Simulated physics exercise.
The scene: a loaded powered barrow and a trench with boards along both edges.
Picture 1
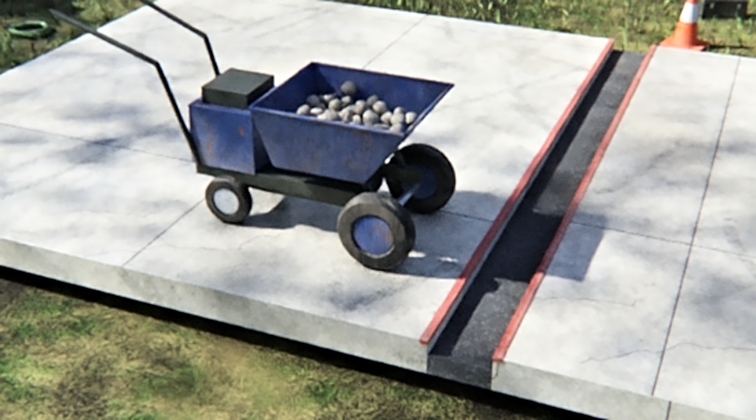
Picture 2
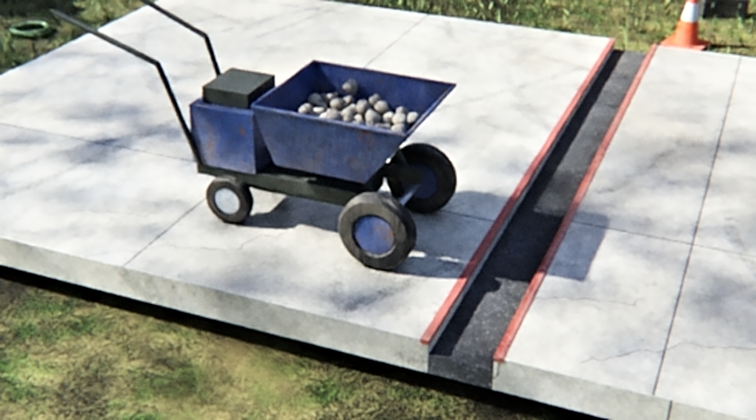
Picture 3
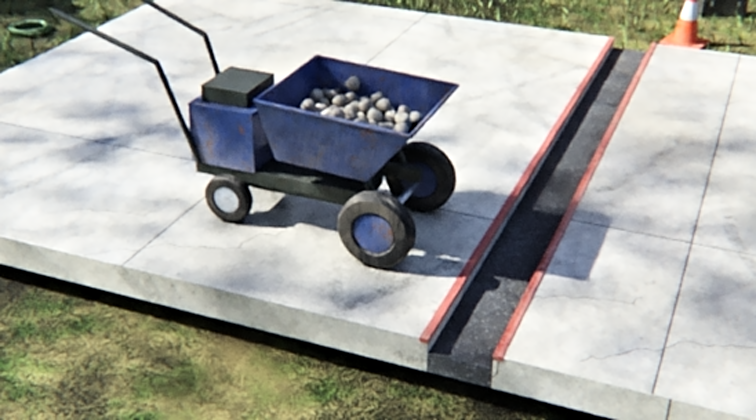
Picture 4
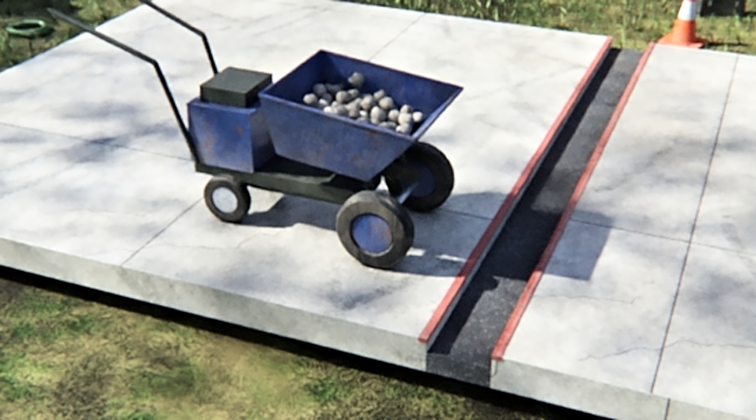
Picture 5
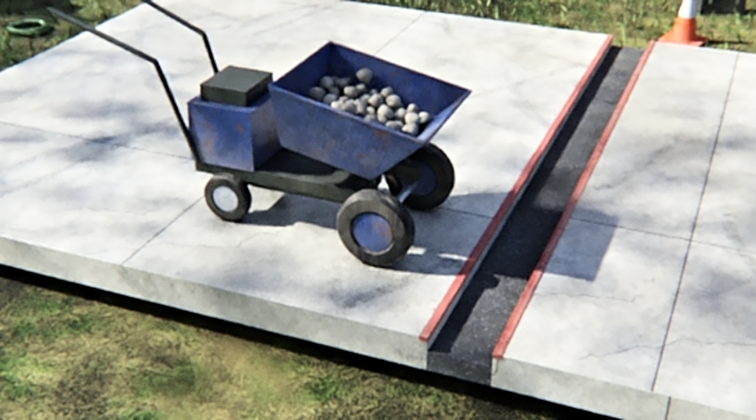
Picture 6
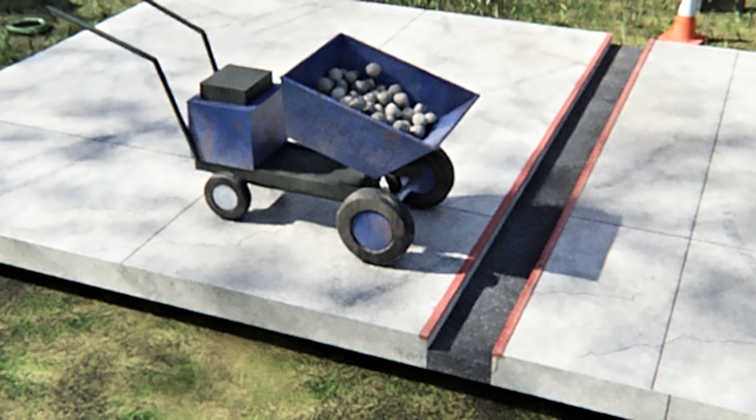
On a pale concrete slab edged by grass, seen from above at an angle by a still camera, shadows mottle the surface. A dark blue barrow with black handles and a skip of grey and whitish pebbles stands left of a narrow dark trench lined with red-edged boards, an orange cone behind. The skip starts level, then its back rises and it tilts toward the right, while the wheels stay put.
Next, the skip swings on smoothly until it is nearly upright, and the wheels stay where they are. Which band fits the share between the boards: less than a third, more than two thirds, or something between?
In the trench: Between a third and two thirds.
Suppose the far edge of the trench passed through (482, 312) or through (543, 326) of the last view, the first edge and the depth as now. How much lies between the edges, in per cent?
First some 10, then 80 per cent.
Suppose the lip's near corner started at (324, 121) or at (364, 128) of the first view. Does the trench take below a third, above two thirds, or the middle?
One: Between a third and two thirds. Two: More than two thirds.
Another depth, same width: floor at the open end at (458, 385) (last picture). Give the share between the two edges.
Roughly 70 in a hundred.
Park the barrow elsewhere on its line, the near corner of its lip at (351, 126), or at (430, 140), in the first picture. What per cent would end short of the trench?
Near 30 % and 0 %.
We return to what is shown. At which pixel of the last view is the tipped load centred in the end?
Roughly at (533, 253).
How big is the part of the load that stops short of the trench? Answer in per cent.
About 0 per cent.
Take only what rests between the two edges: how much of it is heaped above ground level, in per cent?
It comes to 40 per cent or so.
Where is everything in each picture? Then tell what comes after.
The first picture shows lip of the skip (405, 136), level; top of the load (348, 121), river pebbles; first edge of the trench (443, 308); far edge (514, 325), the trench under half as wide as the skip, and shallow for its width.
The second picture shows lip of the skip (407, 136), level; top of the load (350, 120).
The third picture shows lip of the skip (411, 137), tipped barely; top of the load (328, 117).
The fourth picture shows lip of the skip (416, 140), tipped a little; top of the load (338, 108).
The fifth picture shows lip of the skip (425, 144), tipped a little; top of the load (328, 102).
The sixth picture shows lip of the skip (434, 149), tipped clearly; top of the load (337, 96); first edge of the trench (443, 304); far edge (514, 320).
Just after the last frame, skip tipped steeply; every one in the skip.
A moment on, skip tipped right over; roughly two thirds in the skip; roughly a quarter in or heaped over the trench; about a tenth beyond it; just a few falling.
Further on, skip tipped right over; about a tenth in the skip; roughly half in or heaped over the trench; roughly half beyond it.
When it is over, skip tipped right over; just a few in the skip; roughly half in or heaped over the trench; roughly half beyond it.
